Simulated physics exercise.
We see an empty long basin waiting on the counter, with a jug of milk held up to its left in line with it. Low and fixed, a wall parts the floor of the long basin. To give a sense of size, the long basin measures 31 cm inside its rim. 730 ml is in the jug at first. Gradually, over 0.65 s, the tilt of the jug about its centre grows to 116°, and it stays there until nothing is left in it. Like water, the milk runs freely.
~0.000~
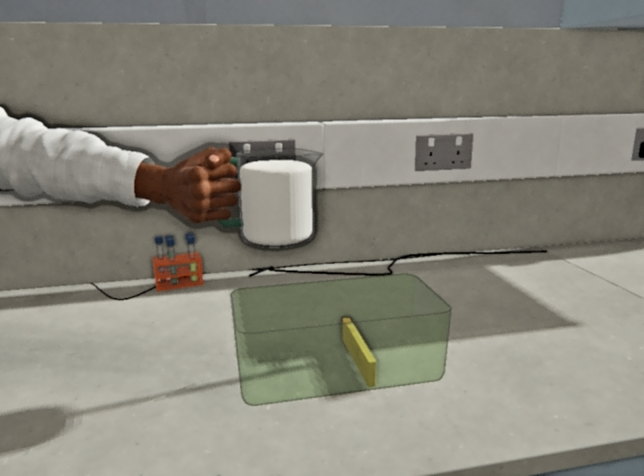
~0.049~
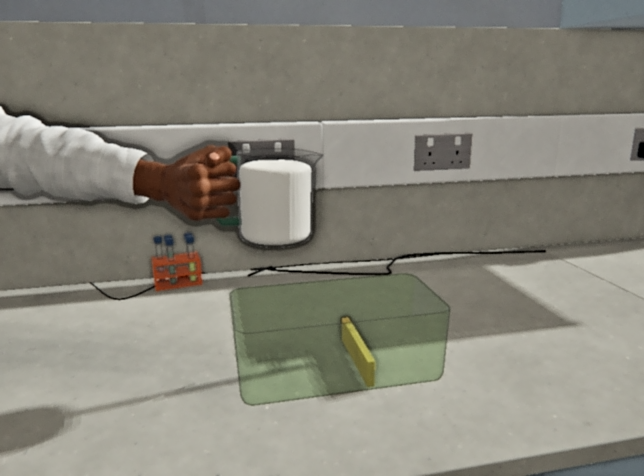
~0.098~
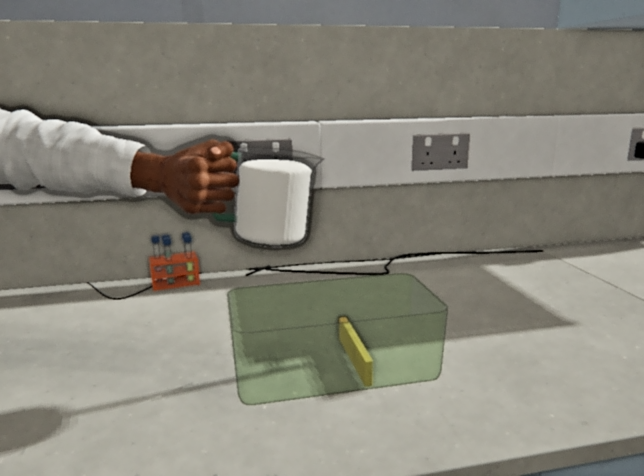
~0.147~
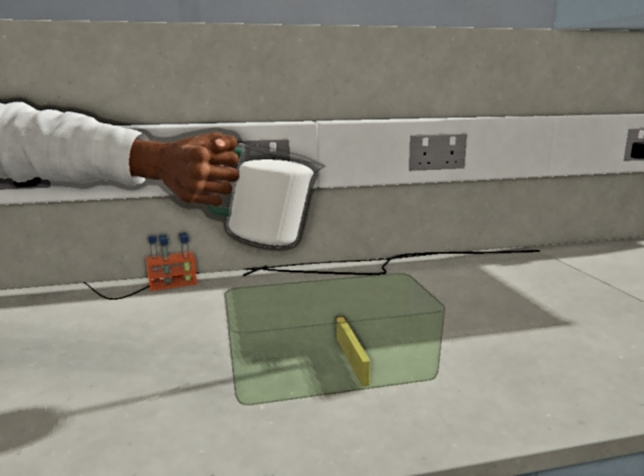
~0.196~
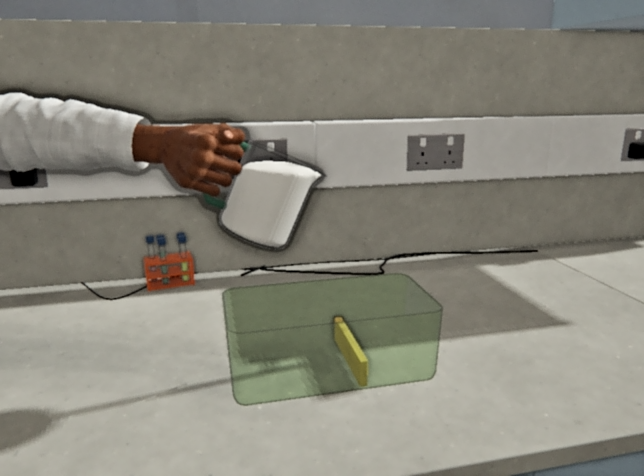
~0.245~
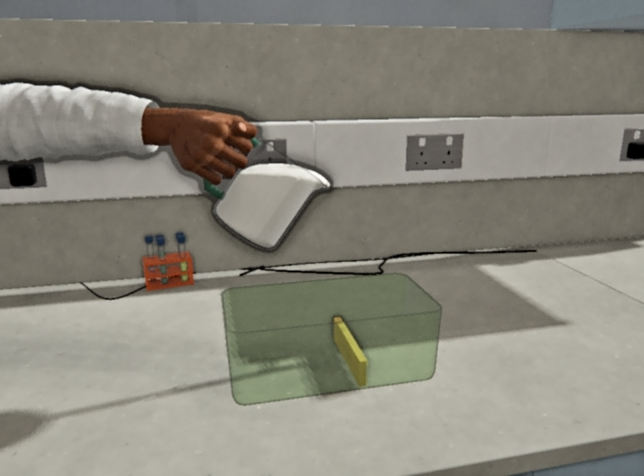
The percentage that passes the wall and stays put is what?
It is about 59 per cent.
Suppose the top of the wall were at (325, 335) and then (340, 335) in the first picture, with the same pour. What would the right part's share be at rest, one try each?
Respectively close to 90 and 90 %.
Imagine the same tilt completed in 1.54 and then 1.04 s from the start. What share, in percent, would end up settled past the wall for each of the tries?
75 then 70 %.
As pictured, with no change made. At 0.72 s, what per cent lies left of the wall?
Left share: Approx. 20 %.
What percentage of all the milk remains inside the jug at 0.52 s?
52 %.
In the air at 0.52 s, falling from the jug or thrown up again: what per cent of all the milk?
Roughly 30 percent.
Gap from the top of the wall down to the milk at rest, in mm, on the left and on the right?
It's around 32 mm on the left side and around 16 mm on the right side.
Then, 0.52 s in, the tilt is 104° and 52 per cent is still to pour, 0 is left of the wall and 17 right of it.
Then, 0.72 s in, the tilt is 116° and 8 per cent is still to pour, 20 is left of the wall and 54 right of it.
Then, 0.92 s in, the tilt is 116° and 0 per cent is still to pour, 35 is left of the wall and 59 right of it.
Then, 1.15 s in, the tilt is 116° and 0 per cent is still to pour, 37 is left of the wall and 59 right of it.
Finally, 37 per cent lies left of the wall, 59 right of it and 4 outside.
